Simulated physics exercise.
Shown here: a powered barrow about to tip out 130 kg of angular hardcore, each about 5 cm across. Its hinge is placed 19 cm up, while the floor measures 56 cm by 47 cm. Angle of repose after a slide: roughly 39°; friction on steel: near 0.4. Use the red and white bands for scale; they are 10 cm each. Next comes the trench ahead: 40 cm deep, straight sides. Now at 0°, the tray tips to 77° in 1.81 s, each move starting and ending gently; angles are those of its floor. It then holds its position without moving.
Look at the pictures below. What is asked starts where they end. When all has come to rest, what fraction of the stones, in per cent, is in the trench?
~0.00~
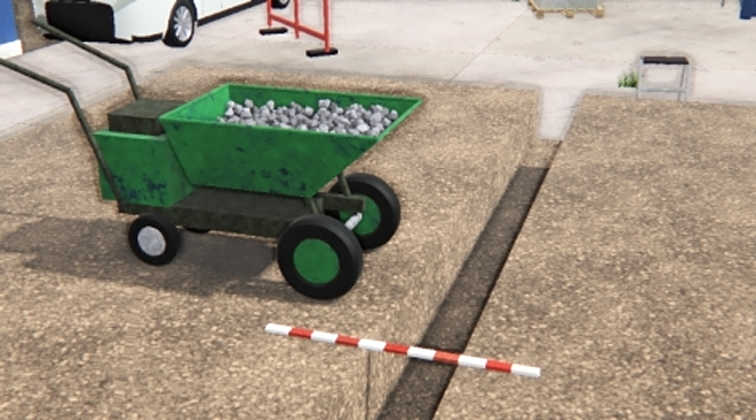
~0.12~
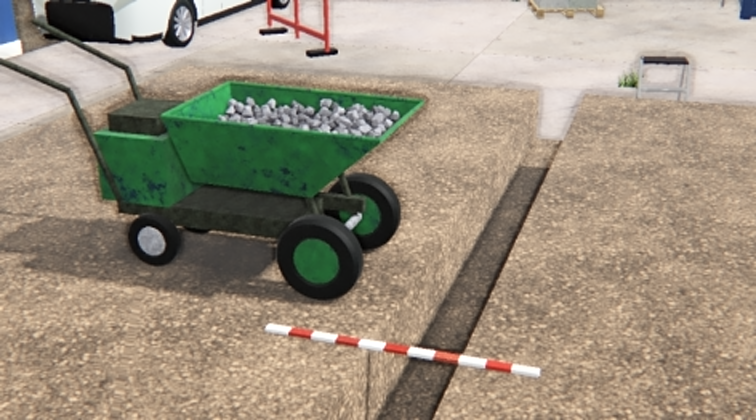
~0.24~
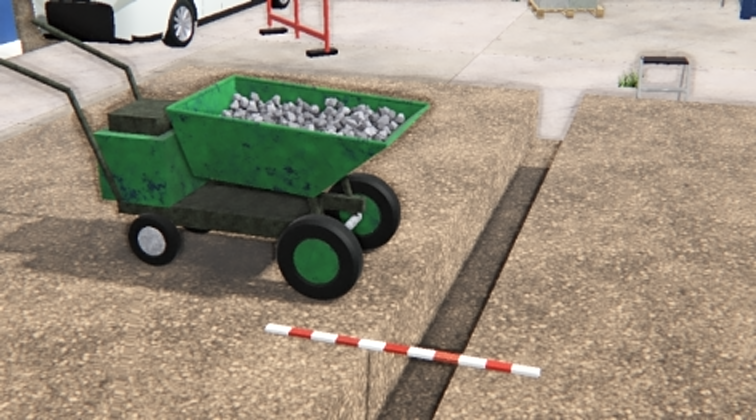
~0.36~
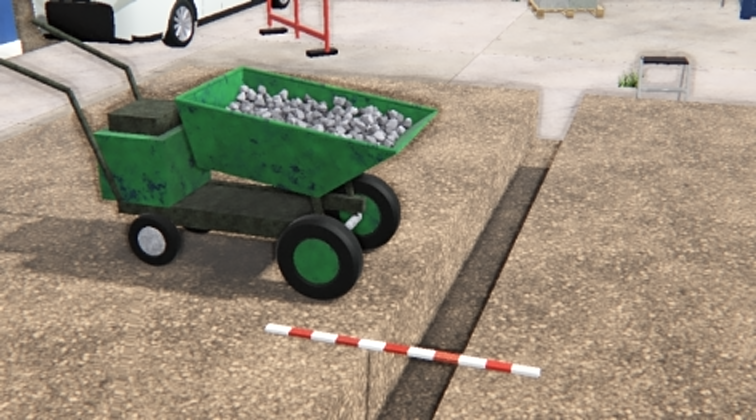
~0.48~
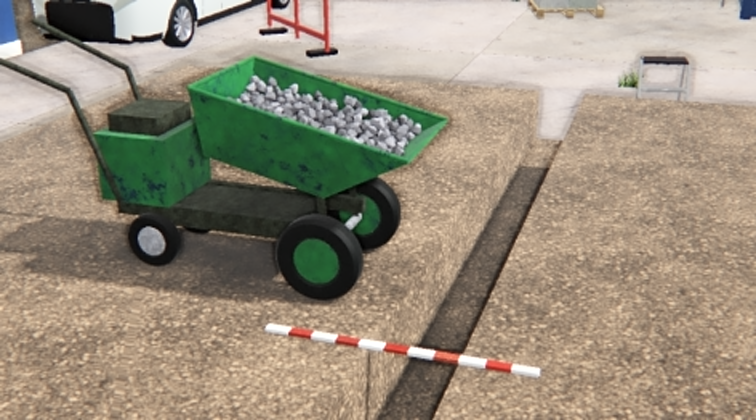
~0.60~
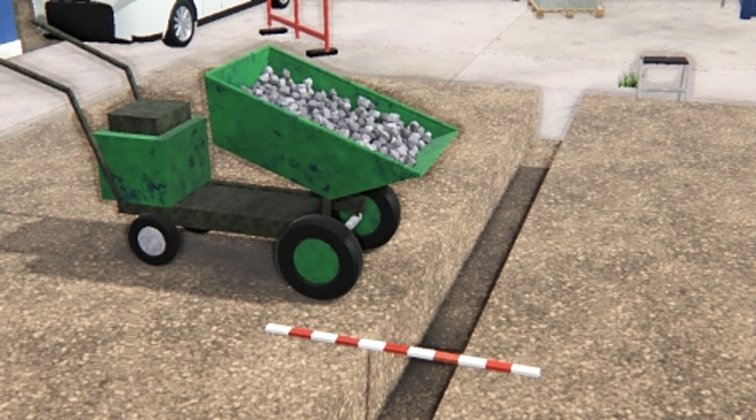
At the end about 16 per cent of the stones are there.
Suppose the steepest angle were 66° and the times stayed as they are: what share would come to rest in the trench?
Roughly 35 percent.
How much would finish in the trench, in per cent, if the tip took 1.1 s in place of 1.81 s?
I'd put it at some 10 in a hundred.
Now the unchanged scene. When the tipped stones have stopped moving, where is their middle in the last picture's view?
About (530, 293).
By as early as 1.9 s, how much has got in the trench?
About 10%.
After 1.4 s the floor is at 65°; 99 % in the tray, 1 % in the trench; the foremost stones are at (487, 256).
After 1.9 s the floor is at 77°; 50 % in the tray, 10 % in the trench, 40 % past the trench; the foremost stones are at (617, 301).
After 2.3 s the floor is at 77°; 39 % in the tray, 15 % in the trench, 47 % past the trench; the foremost stones are at (663, 312).
After 4.2 s the floor is at 77°; 38 % in the tray, 16 % in the trench, 46 % past the trench; the foremost stones are at (665, 307).
